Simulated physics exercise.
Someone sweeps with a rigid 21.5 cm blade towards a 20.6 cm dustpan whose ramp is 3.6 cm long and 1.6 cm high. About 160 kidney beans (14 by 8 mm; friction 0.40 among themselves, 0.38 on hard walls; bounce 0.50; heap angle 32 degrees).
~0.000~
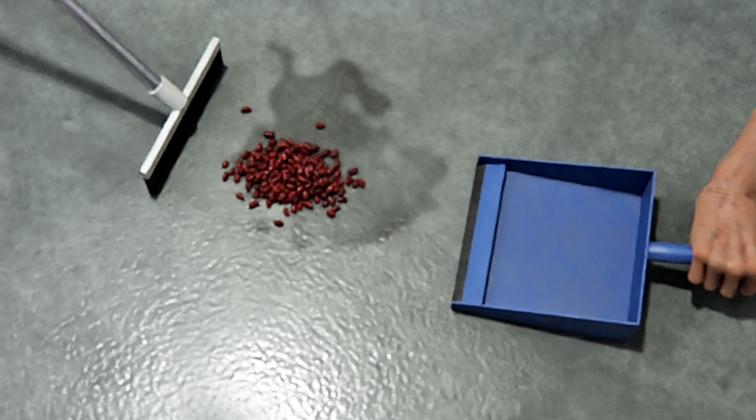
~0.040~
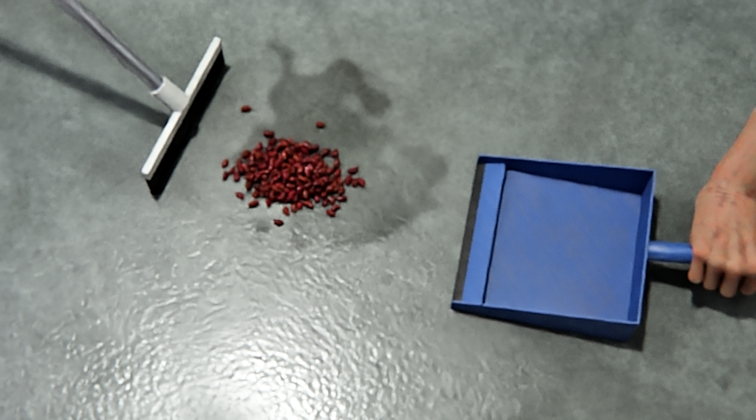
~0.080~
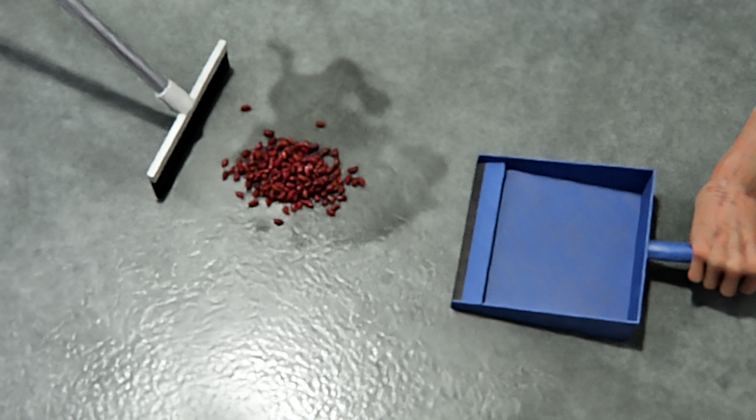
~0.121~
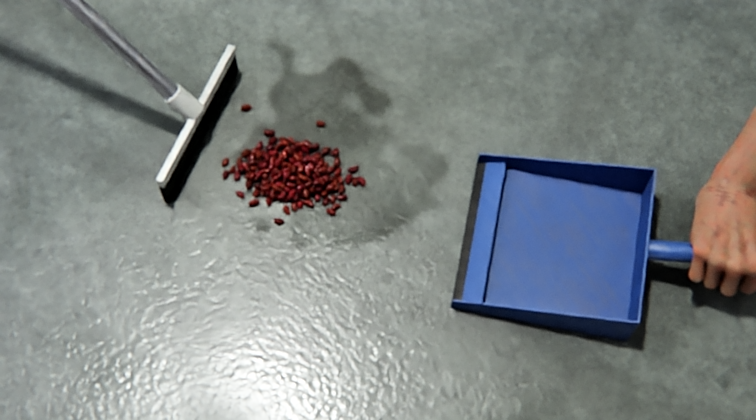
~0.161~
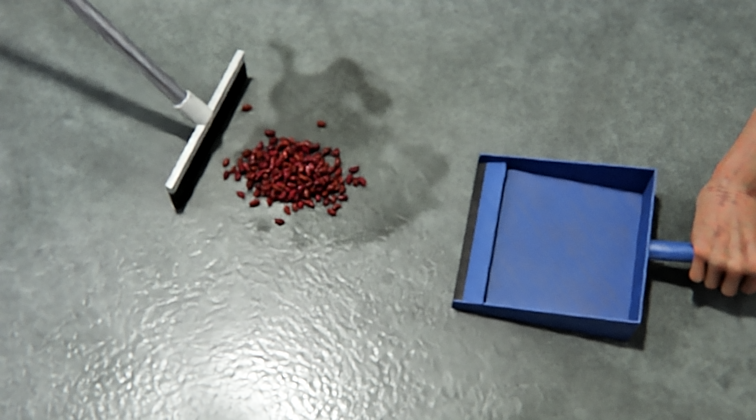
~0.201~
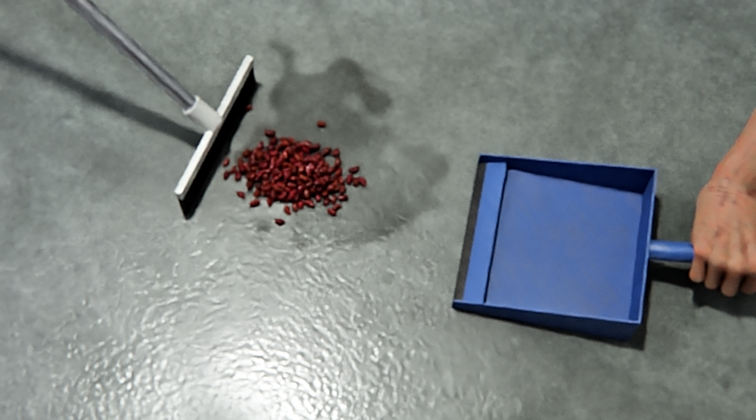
To begin with, a white-edged sweeping blade on a metal handle rests left of a small heap of dark red beans on a grey floor, while a hand holds a blue dustpan at right. The blade then slides a short way right and slightly down to the heap's edge, the beans barely changing.
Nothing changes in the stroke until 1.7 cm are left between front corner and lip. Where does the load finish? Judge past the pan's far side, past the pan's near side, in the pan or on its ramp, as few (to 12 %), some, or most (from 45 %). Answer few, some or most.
Far side: Few, near side: Some, pan: Some.
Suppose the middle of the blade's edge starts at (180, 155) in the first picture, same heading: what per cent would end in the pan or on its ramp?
Some 25 per cent.
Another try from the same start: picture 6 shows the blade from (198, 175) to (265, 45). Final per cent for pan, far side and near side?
Pan 0, far 15, near 0.
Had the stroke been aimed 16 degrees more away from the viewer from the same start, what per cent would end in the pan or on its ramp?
In that case some 20 per cent.
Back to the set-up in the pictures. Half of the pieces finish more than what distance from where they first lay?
Some 26 cm.
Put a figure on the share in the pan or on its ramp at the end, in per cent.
Some 25 per cent.
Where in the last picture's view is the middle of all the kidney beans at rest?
Around (455, 266).
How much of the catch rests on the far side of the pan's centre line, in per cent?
Some 20 per cent.
Then, at 0.64 s, middle of the blade 20 cm from the lip; 0 % over the lip, far side 0 %, near side 0 %.
Then, at 0.94 s, middle of the blade 10 cm from the lip; 0 % over the lip, far side 5 %, near side 5 %.
After 1.33 s, middle of the blade 4 cm from the lip; 25 % over the lip, far side 5 %, near side 20 %.
By 2.5 s all is still; far side 5 %, near side 20 %, pan 25 %, in front of the lip or behind the blade 50 %.
